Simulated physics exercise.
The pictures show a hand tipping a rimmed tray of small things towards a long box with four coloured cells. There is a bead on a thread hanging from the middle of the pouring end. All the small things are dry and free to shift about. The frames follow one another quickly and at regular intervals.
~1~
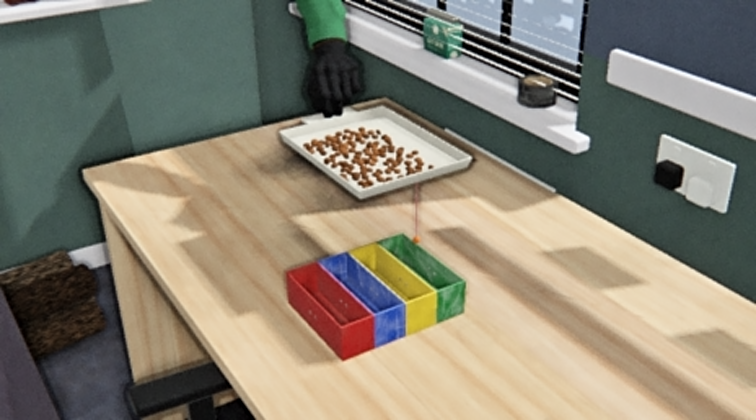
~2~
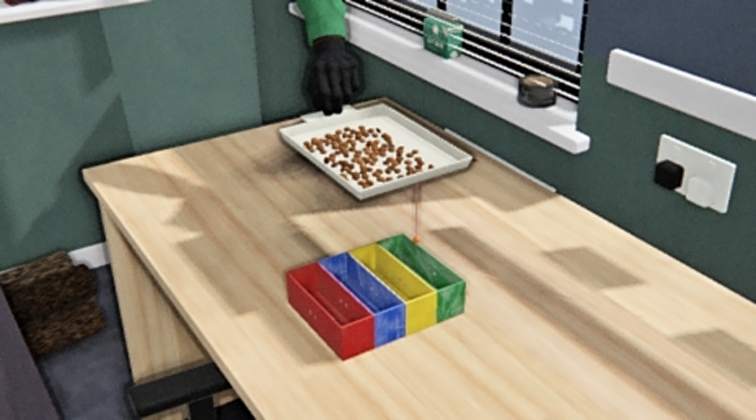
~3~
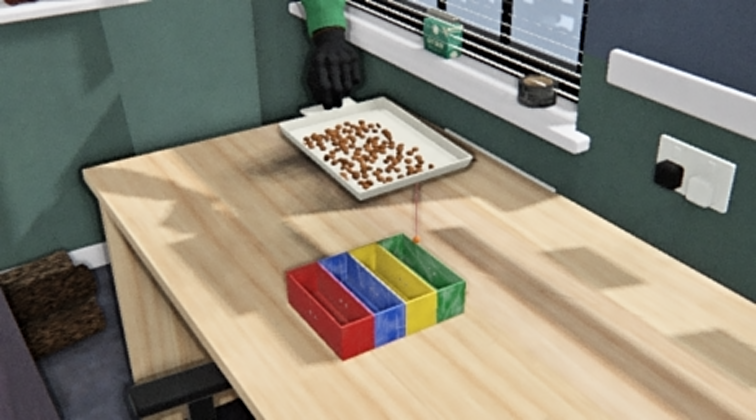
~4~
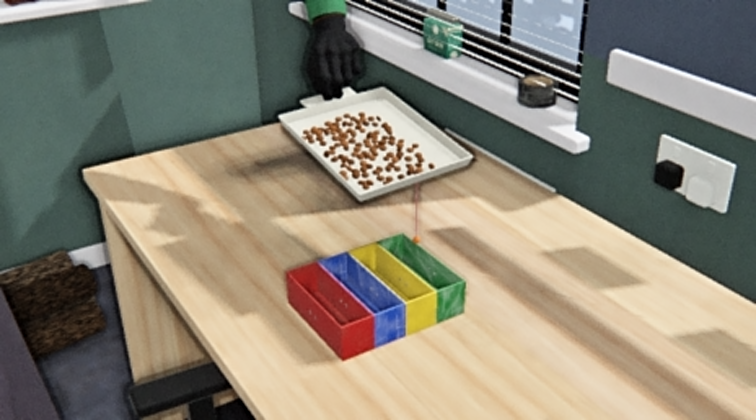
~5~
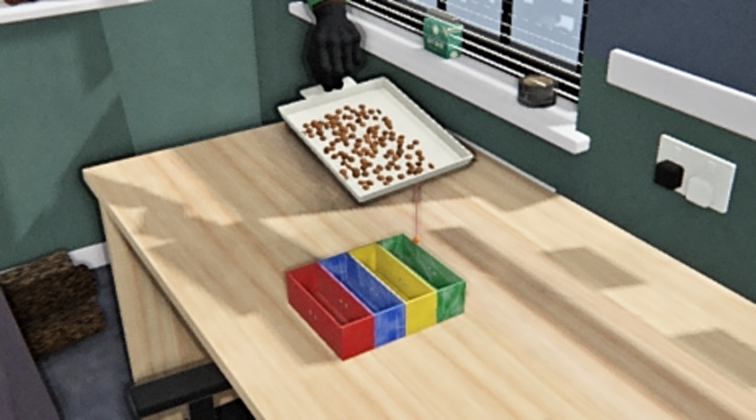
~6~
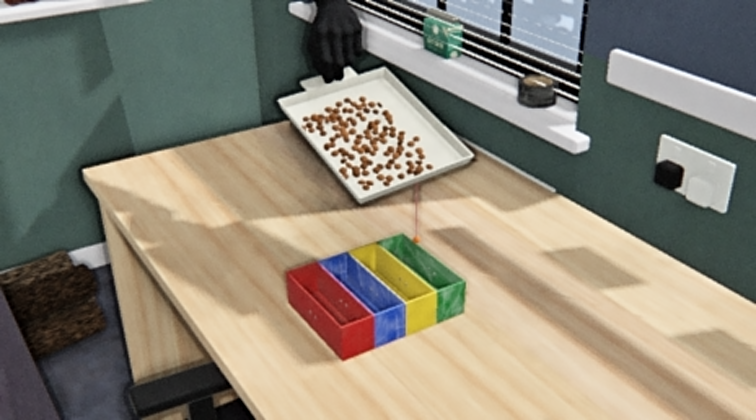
A black-gloved hand gradually raises the back of a white rimmed tray of brown kibble pieces, tilting it towards a box with red, blue, yellow and green cells on a wooden table, while the box stays still.
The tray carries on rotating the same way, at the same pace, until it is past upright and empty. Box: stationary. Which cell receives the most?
The yellow one.
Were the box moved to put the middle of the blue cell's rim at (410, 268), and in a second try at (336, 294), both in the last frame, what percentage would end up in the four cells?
About 100% and about 80%.
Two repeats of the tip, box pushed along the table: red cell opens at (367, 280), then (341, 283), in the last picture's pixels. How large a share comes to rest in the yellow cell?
About 20% on the first try and 40% on the second.
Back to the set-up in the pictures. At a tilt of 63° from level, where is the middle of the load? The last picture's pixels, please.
Its middle sits at about pixel (387, 180).
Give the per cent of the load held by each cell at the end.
Result, per cent by cell: Red 0; blue 30; yellow 50; green 20.
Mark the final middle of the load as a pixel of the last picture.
Somewhere around (392, 301) in the last picture.
Shortly afterwards, tray tipped steeply; all but a few on the tray; only a few in the yellow cell; a little falling or outside the box.
Next, tray tipped past a quarter turn; a little on the tray; near a third in the yellow cell; near a quarter in the blue cell; a little in the green cell; near a quarter falling or outside the box.
Some moments later, tray tipped past a quarter turn; near half in the yellow cell; near a quarter in the blue cell; near a quarter in the green cell; only a few falling or outside the box.
In the end, tray tipped past a quarter turn; near half in the yellow cell; near a quarter in the blue cell; near a quarter in the green cell; none at all in the red cell; only a few outside the box.
